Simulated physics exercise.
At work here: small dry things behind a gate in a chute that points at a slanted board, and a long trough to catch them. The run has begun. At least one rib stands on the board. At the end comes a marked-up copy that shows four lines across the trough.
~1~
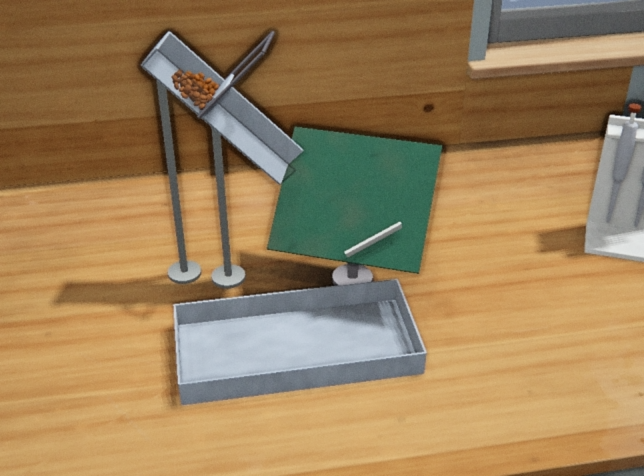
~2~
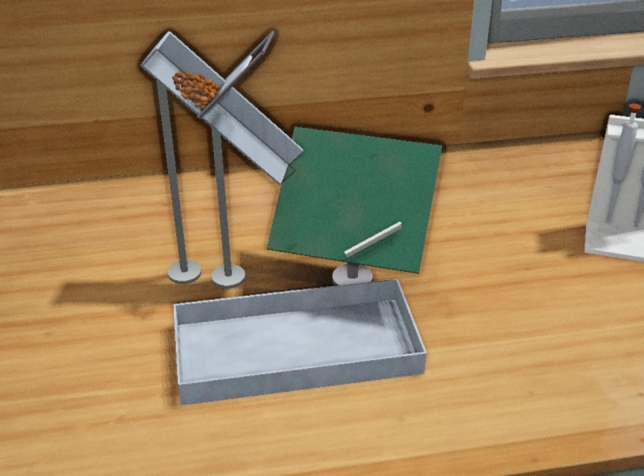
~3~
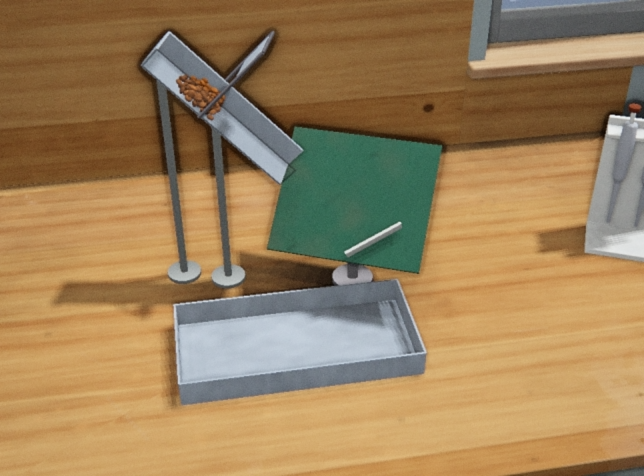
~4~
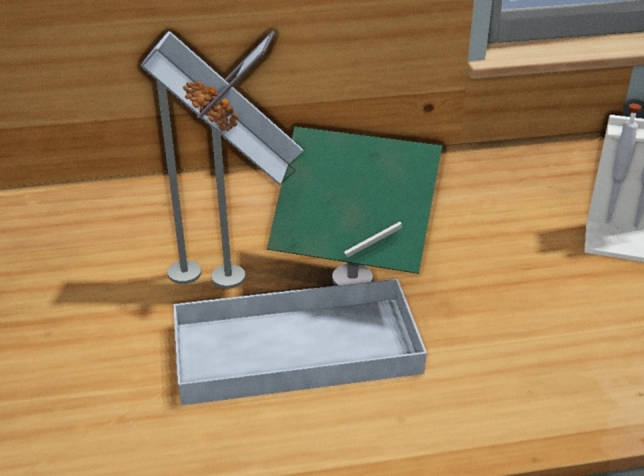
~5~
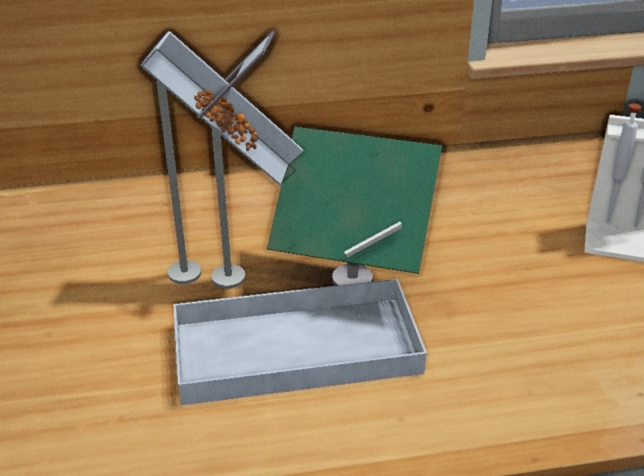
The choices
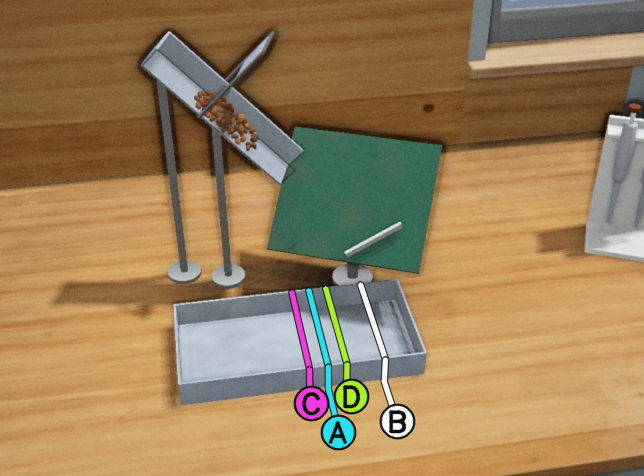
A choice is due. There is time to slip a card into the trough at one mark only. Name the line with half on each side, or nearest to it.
D works best here.
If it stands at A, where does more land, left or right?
More lands on the right.
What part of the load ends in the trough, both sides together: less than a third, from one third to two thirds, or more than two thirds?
About that: More than two thirds.
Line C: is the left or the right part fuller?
More lands on the right.
On the marked copy, line A crosses the front rim at (328, 365); line B crosses the front rim at (385, 358); line C crosses the front rim at (309, 367); line D crosses the front rim at (346, 363).
For line A, of what is caught, a small part on the left of the divider, most on the right.
For line B, of what is caught, nearly all on the left of the divider, a stray few on the right.
For line C, of what is caught, a stray few on the left of the divider, nearly all on the right.
For line D, of what is caught, about half on the left of the divider, about half on the right.
